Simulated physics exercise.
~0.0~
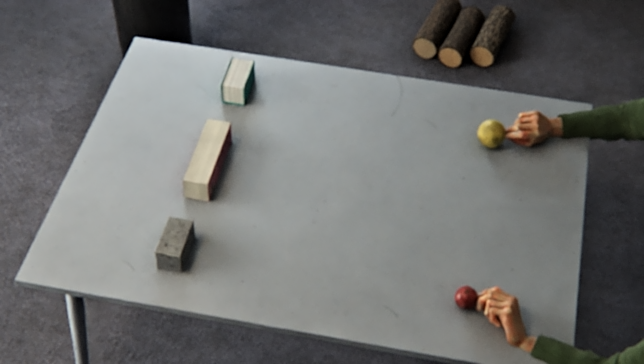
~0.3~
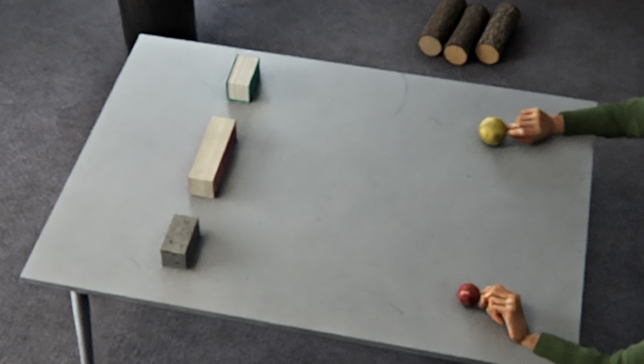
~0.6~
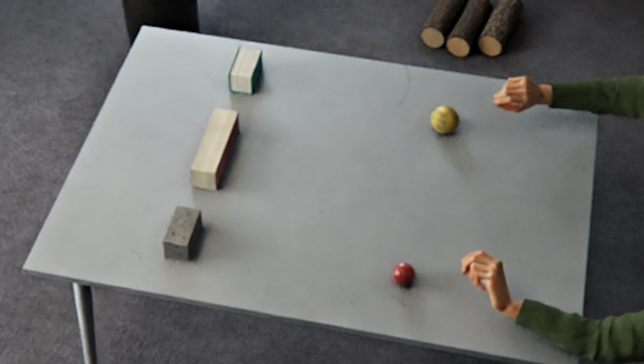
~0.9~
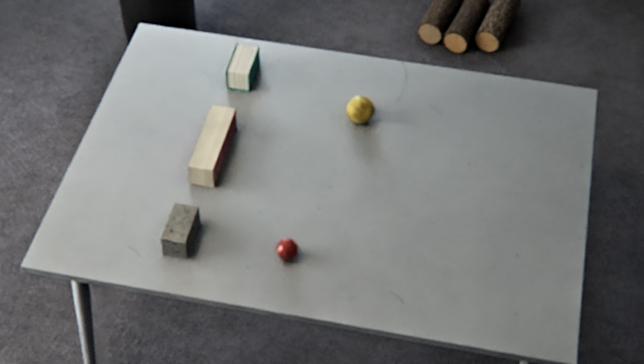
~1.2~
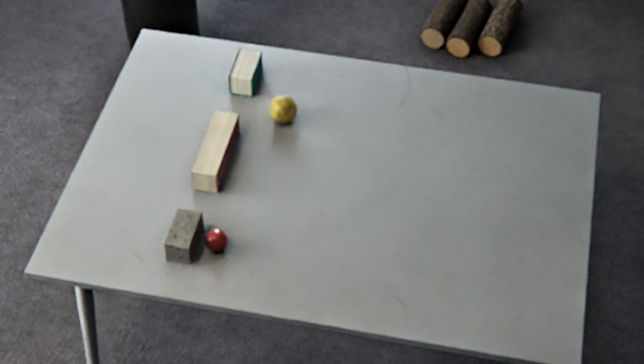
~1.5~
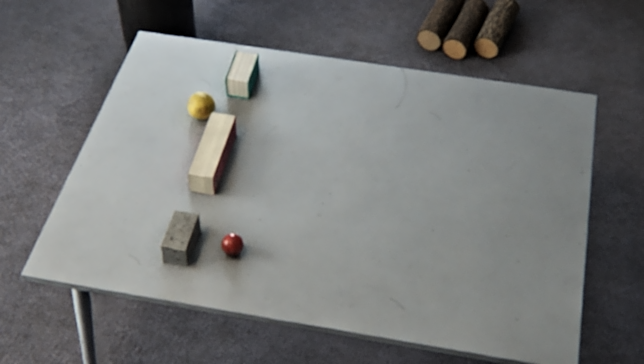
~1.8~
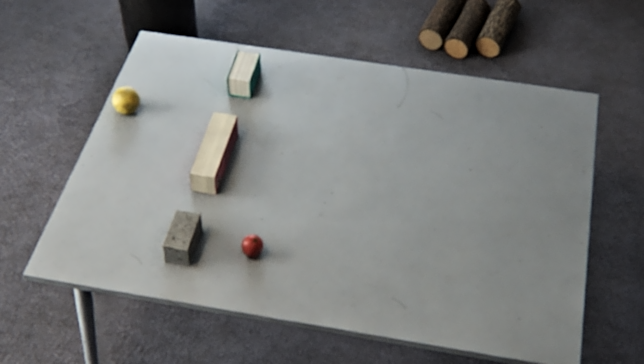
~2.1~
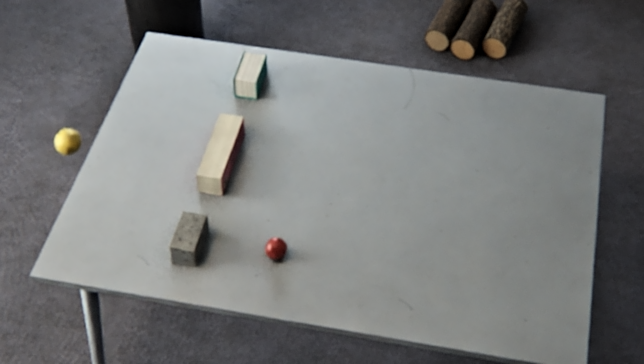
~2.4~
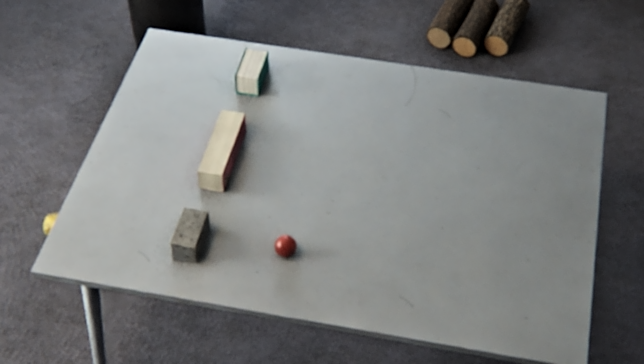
A pale grey table stands on a dark carpeted floor, seen from above at a slant, with three cut logs lying beyond its far edge. Toward the left, a white-topped block with turquoise sides, a longer one with reddish sides and a grey brick form a spaced row. At the right, two hands hold a yellow ball and a small red ball, then release them leftward and withdraw. The red ball strikes the grey brick and rolls slowly back right. The yellow ball passes between the two upper blocks, leaves the left edge and drops, ending partly hidden behind the table.
